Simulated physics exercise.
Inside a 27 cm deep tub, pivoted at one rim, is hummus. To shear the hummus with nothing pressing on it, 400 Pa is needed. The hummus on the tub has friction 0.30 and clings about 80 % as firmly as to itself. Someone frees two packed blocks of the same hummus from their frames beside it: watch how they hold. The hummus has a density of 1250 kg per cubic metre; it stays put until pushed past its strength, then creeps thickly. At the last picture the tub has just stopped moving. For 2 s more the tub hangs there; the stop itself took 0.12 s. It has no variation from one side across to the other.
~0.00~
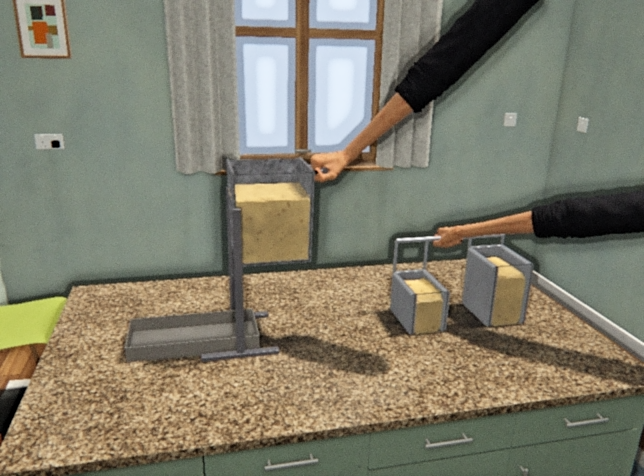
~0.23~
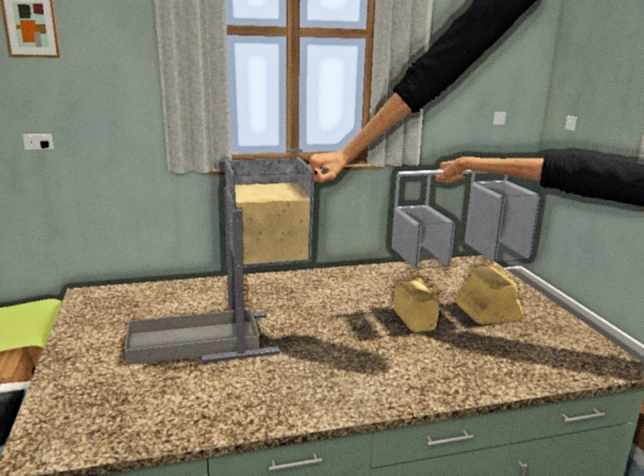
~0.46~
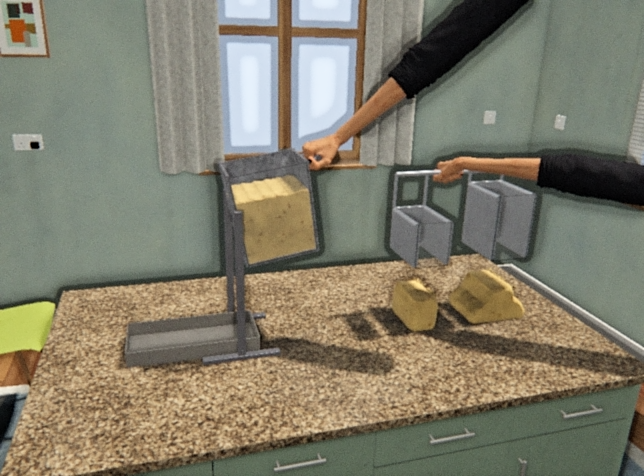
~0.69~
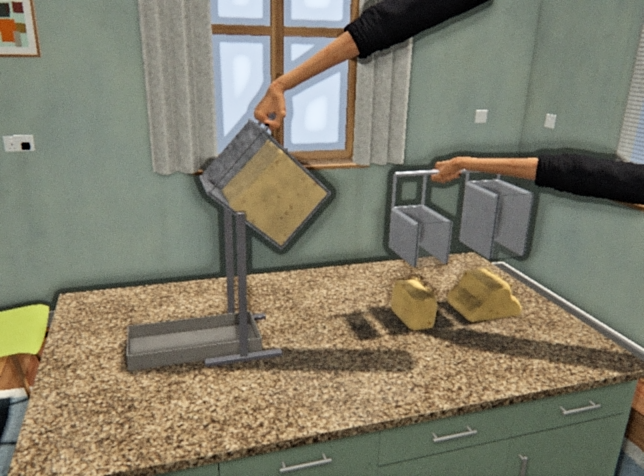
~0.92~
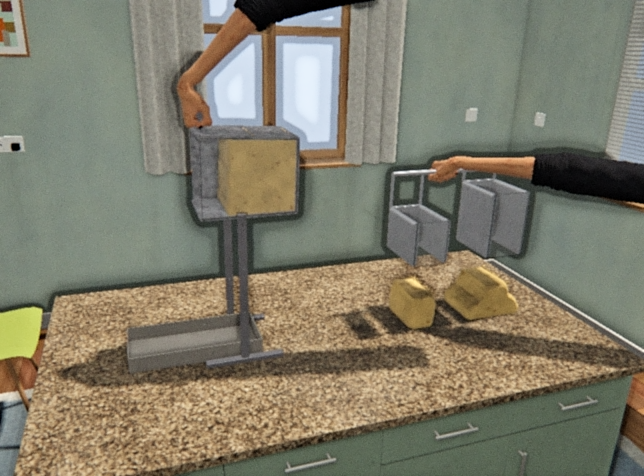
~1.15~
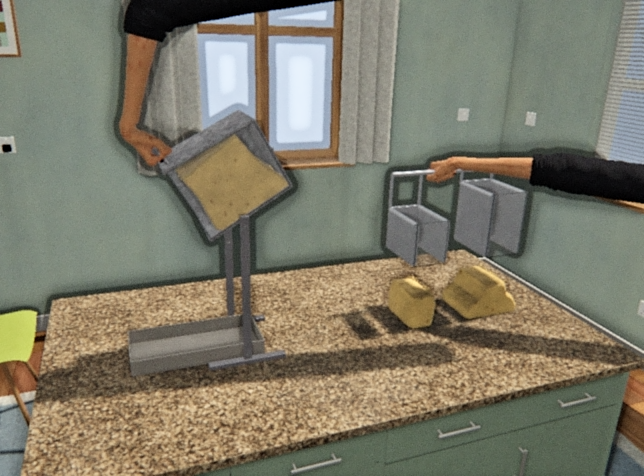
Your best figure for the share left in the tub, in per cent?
I would say about 0 %.
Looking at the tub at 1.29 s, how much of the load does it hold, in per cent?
Roughly 60 per cent.
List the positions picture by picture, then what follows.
Handle-side rim at (311, 172), tilt 0 degrees; highest point of the hummus at (309, 198); test blocks 12 cm, 19 cm high (left to right), in the first frame.
Handle-side rim at (311, 172), tilt 0 degrees; highest point of the hummus at (309, 198); test blocks 12 cm, 15 cm high (left to right), in the second frame.
Handle-side rim at (305, 162), tilt 9 degrees; highest point of the hummus at (303, 190); test blocks 12 cm, 13 cm high (left to right), in the third frame.
Handle-side rim at (261, 131), tilt 48 degrees; highest point of the hummus at (280, 155); test blocks 12 cm, 13 cm high (left to right), in the fourth frame.
Handle-side rim at (199, 139), tilt 89 degrees; highest point of the hummus at (248, 141); test blocks 12 cm, 13 cm high (left to right), in the fifth frame.
Handle-side rim at (166, 175), tilt 119 degrees; highest point of the hummus at (234, 138); test blocks 12 cm, 13 cm high (left to right), in the sixth frame.
By 1.29 s, the tub is at 120 degrees and holds 60 %.
By 1.46 s, the tub is at 120 degrees and holds 18 %.
By 1.63 s, the tub is at 120 degrees and holds 0 %.
By 1.80 s, the tub is at 120 degrees and holds 0 %.
By 3.15 s, at the end, the tub is at 120 degrees and holds 0 %.
